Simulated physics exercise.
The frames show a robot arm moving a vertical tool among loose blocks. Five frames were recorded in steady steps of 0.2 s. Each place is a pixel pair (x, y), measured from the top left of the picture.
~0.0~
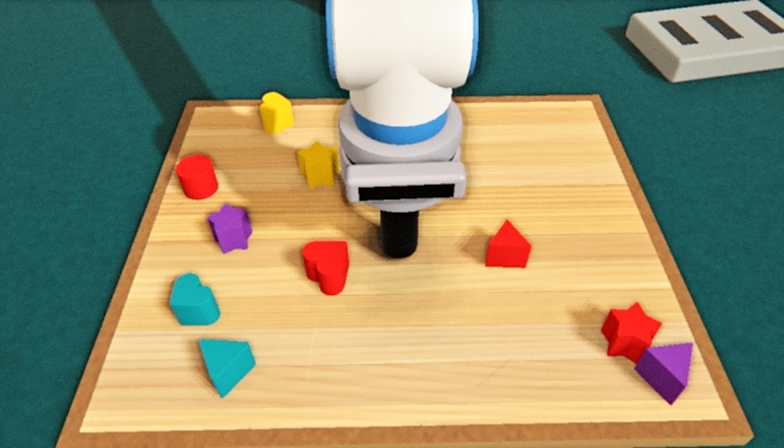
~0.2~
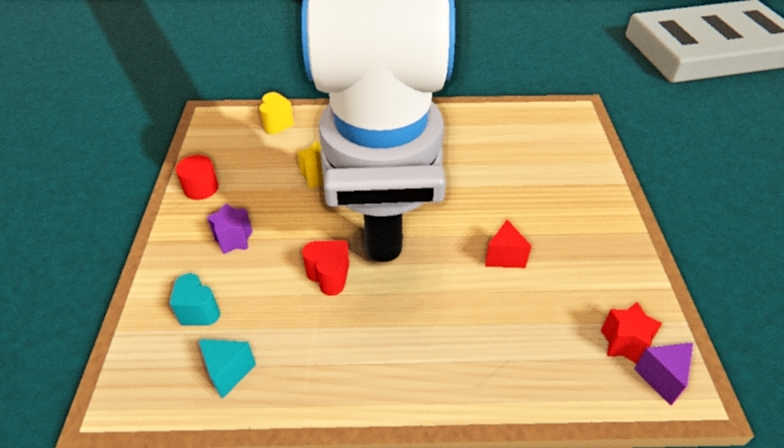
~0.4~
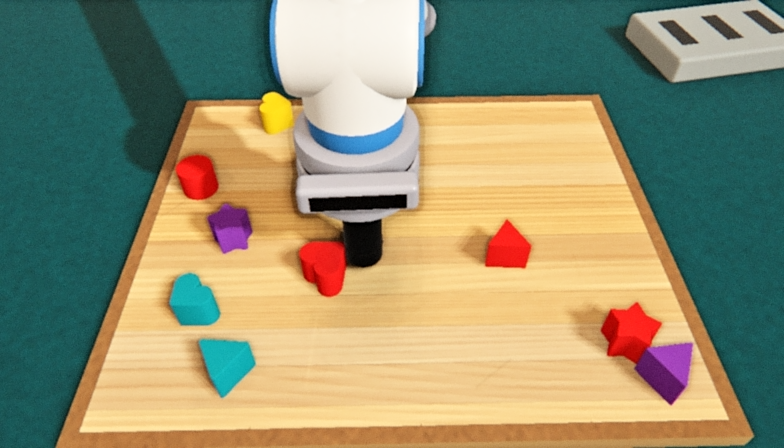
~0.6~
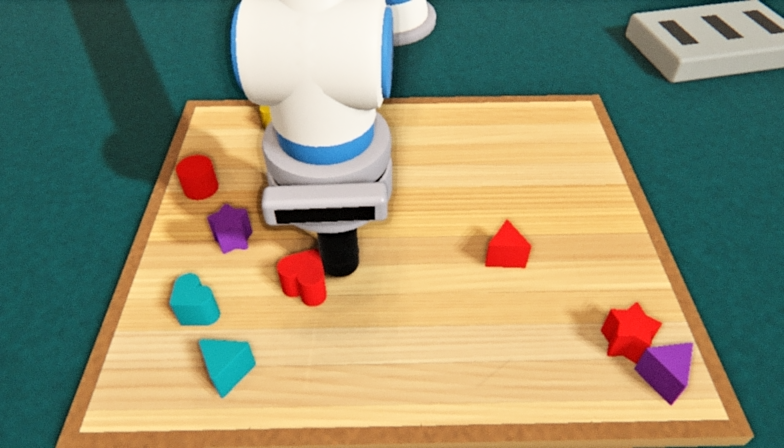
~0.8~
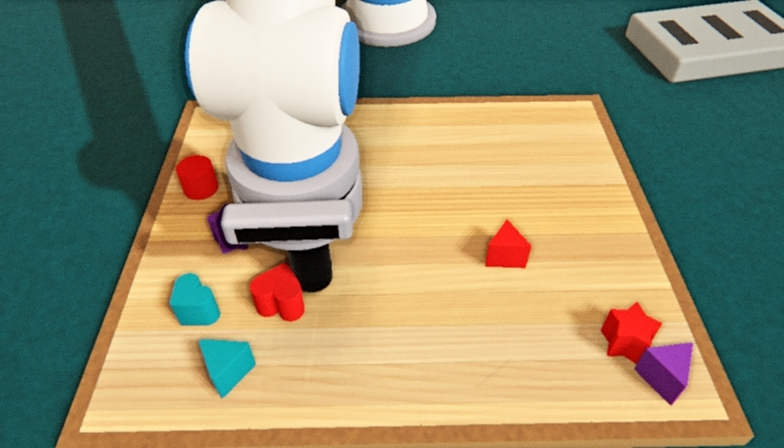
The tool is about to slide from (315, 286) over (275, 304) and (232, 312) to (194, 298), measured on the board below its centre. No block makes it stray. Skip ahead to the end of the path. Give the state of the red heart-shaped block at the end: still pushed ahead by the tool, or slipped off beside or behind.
It comes off the tool's front.
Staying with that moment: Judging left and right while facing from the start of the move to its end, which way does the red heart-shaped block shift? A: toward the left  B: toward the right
The answer is A.
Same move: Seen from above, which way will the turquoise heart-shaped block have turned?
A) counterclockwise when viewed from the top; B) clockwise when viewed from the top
Choice B: Clockwise when viewed from the top.
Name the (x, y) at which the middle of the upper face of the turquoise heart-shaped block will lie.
Put as a pixel place, it's (149, 288).
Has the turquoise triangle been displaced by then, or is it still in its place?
At the end of the path, it will still be in place.
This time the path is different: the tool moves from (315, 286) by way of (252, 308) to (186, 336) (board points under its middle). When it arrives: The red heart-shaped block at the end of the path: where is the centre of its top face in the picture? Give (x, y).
Its top face will be centred at roughly (169, 354).
The first path, step by step. One third of the way, tool (272, 297); red heart-shaped block (235, 307), turned 20° anticlockwise.
Two thirds of the way, tool (227, 304); turquoise heart-shaped block (181, 291), turned 25° clockwise; red heart-shaped block (202, 325), turned 30° anticlockwise.
At the end, tool (191, 291); turquoise heart-shaped block (149, 288), turned 25° clockwise; turquoise triangle not moved; red heart-shaped block (201, 325), turned 35° anticlockwise.
